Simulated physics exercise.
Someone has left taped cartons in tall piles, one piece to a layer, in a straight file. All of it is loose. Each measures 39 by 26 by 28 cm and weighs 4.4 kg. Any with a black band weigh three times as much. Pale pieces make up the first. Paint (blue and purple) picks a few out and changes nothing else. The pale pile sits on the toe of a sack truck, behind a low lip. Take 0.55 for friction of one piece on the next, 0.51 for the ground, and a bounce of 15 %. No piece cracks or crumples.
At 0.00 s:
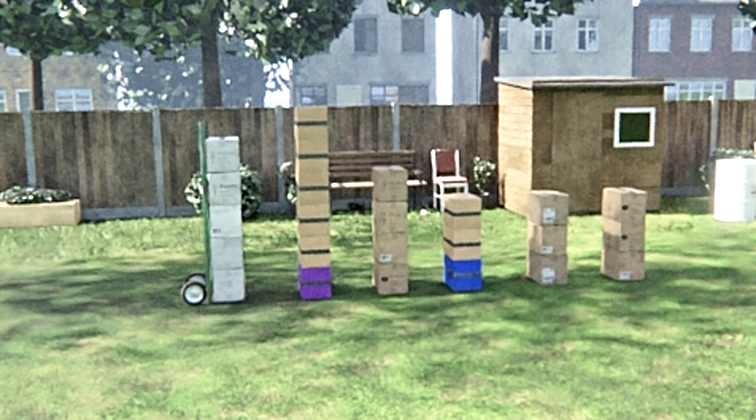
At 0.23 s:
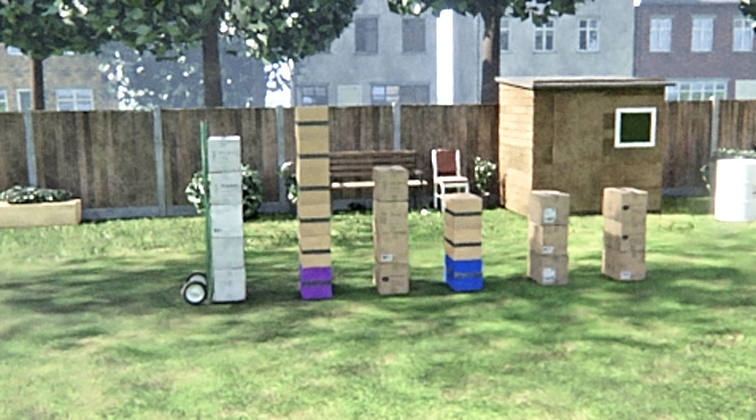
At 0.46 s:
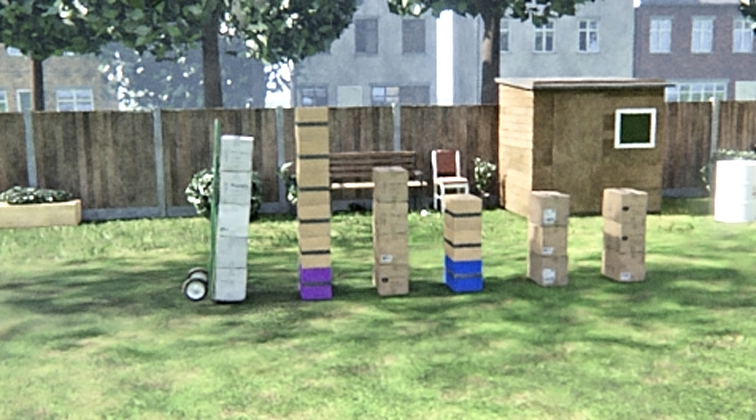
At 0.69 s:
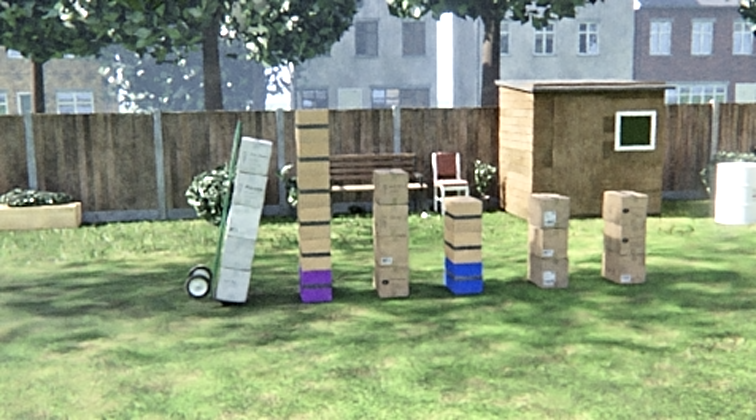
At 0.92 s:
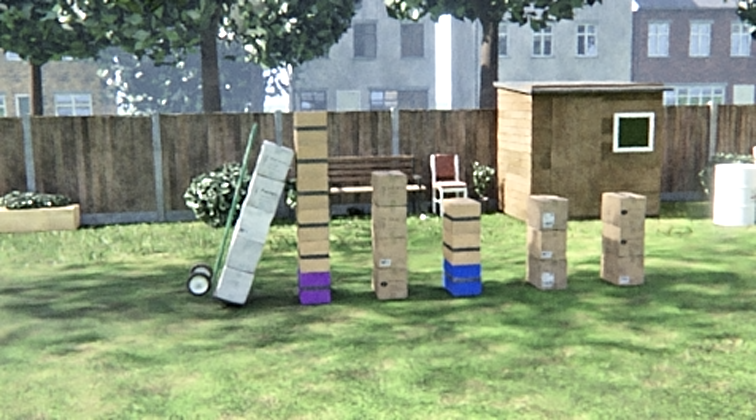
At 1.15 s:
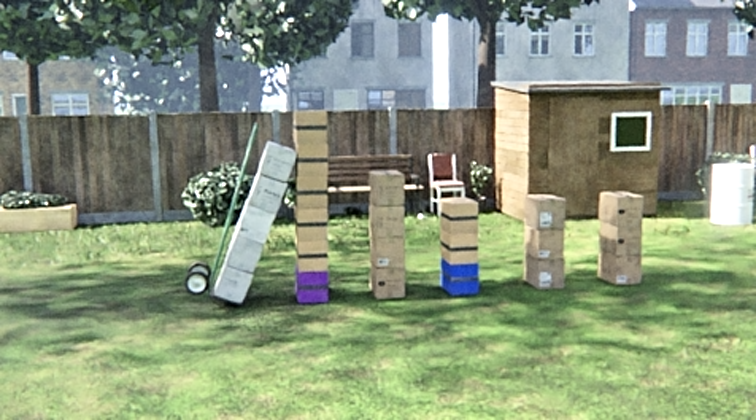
In the video, six stacks of boxes stand in a row on a lawn before a fence and shed, and the hand truck at the left tilts rightward, leaning its pale stack toward the tall purple-based one beside it.
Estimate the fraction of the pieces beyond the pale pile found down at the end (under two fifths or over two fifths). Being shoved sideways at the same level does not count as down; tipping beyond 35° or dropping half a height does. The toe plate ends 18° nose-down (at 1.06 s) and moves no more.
The part is under two fifths.
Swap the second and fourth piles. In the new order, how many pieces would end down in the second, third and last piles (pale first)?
In that case second 0, third 0, last 0.
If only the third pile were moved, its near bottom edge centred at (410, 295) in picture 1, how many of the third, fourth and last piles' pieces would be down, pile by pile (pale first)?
Then third 0, fourth 0, last 0.
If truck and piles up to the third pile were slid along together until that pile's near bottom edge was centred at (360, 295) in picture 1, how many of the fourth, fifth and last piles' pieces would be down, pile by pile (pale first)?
Then fourth 0, fifth 0, last 0.
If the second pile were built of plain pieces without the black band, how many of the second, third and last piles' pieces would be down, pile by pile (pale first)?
Then second 5, third 4, last 2.
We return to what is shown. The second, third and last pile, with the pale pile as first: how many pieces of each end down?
Second 0, third 0, last 0.
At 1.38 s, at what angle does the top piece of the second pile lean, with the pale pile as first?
It leans some 0°.
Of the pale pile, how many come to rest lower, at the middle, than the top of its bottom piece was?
The count is 1.
After 1.38 s, 0 of the pale pile down; none of the 19 other cartons down.
At rest (2.4 s), 0 of the pale pile down; none of the 19 other cartons down; purple carton unmoved; blue carton unmoved. That is 0 per cent. As the last picture would show them, middles, purple carton near (311, 283), blue carton near (459, 275).
